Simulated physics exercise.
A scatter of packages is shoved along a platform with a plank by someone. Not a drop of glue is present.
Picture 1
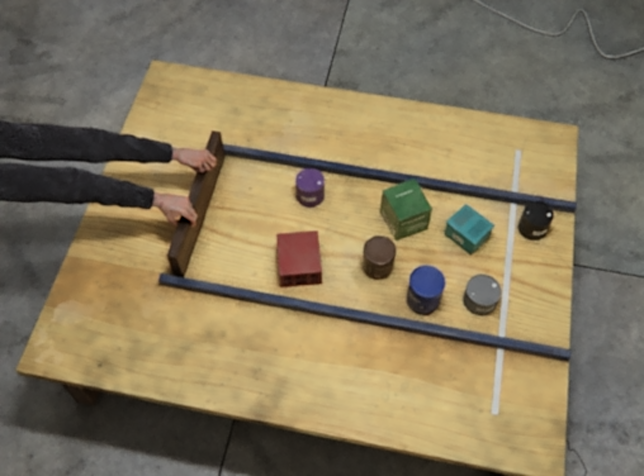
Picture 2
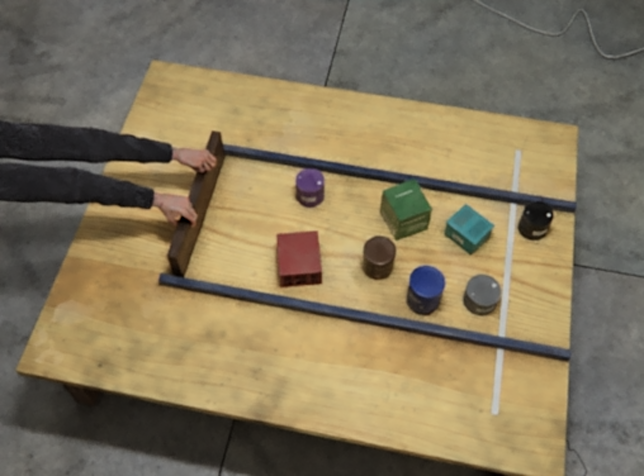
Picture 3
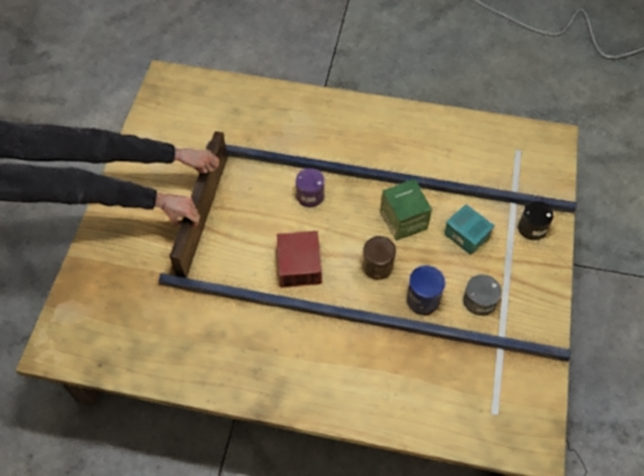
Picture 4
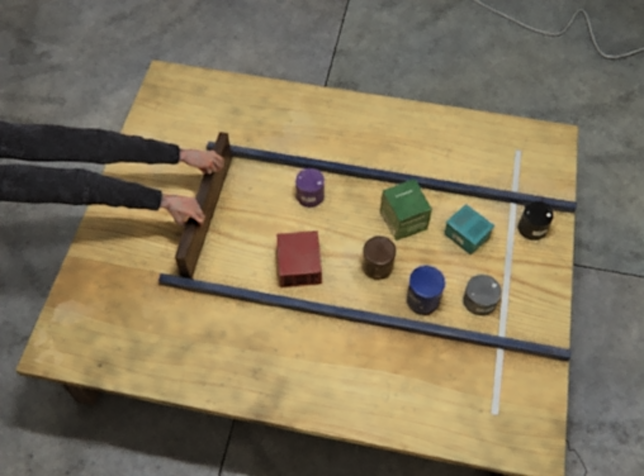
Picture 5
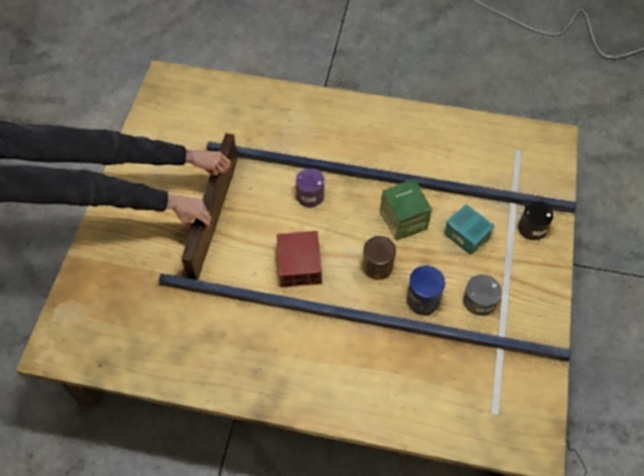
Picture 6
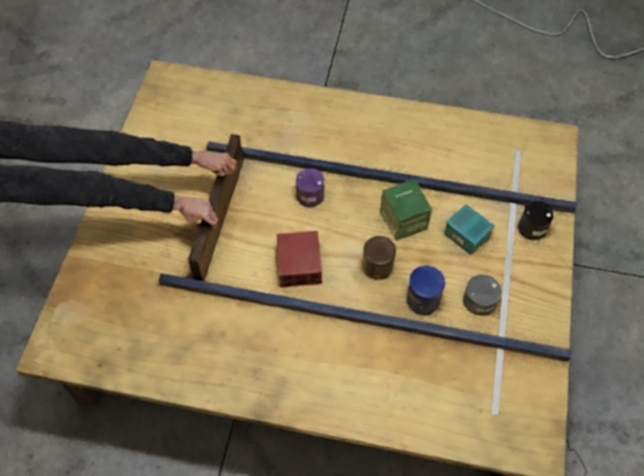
At first, two hands rest on a dark plank at the left of a wooden table, with boxes and canisters scattered between two rails. Then the hands slide the plank slightly to the right, toward the red box and purple canister, without touching them, while every package stays still.
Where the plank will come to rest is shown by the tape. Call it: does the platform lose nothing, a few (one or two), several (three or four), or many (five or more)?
It loses a few, one or two.
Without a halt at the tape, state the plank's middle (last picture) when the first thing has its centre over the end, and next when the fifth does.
Its middle is near (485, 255) and then near (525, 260).
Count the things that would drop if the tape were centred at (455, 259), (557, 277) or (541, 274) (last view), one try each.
0, 7, 5.
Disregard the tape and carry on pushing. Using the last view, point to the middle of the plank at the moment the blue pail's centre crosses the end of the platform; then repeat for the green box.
For the blue pail, about (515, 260); for the green box, about (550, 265).
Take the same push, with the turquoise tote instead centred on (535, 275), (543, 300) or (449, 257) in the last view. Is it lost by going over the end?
It keeps its place, then topples off, then topples off.
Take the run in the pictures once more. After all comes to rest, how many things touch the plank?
The answer is 3.
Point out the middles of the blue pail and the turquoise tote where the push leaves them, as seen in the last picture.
Blue pail: (569, 321); turquoise tote: (573, 255).
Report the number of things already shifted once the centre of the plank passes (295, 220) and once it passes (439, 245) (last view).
The counts are 2 and 7.
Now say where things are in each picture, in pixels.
In the first picture, black canister (535, 221); grey canister (482, 295); turquoise tote (469, 230); plank (198, 203); tape (508, 269).
In the second picture, grey canister (482, 295); plank (198, 203).
In the third picture, turquoise tote (469, 230); brown pail (379, 258).
In the fourth picture, black canister (535, 221); blue pail (425, 291).
In the fifth picture, grey canister (482, 295); purple canister (310, 188).
In the sixth picture, black canister (535, 221); grey canister (482, 295); turquoise tote (469, 230); plank (218, 206); tape (508, 269).
A little later, none off yet; black canister at rest near (535, 221); grey canister at rest near (482, 295); turquoise tote at rest near (469, 230).
When it is over, the number that fall off is one or two; down, grey canister.
